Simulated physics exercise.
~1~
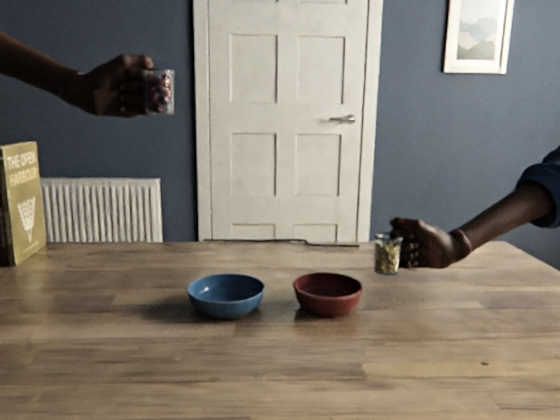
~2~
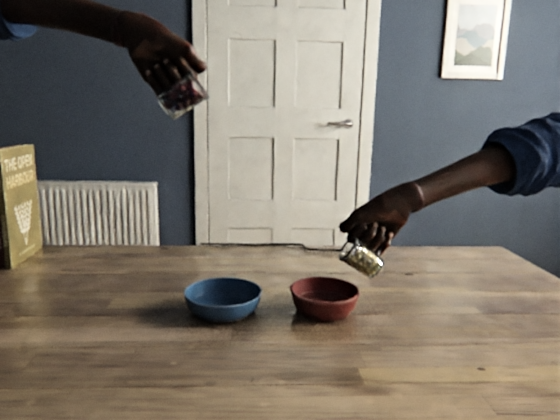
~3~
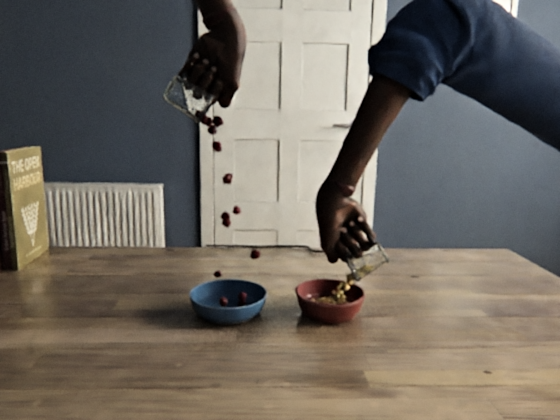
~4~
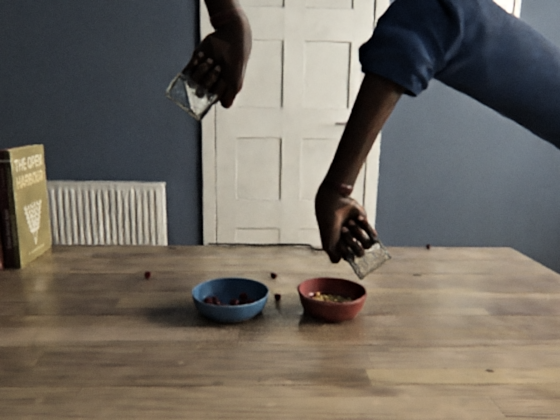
Two hands tipping clear cups over bowls, dark red pieces from high up scattering round the blue, yellowish ones filling the red.
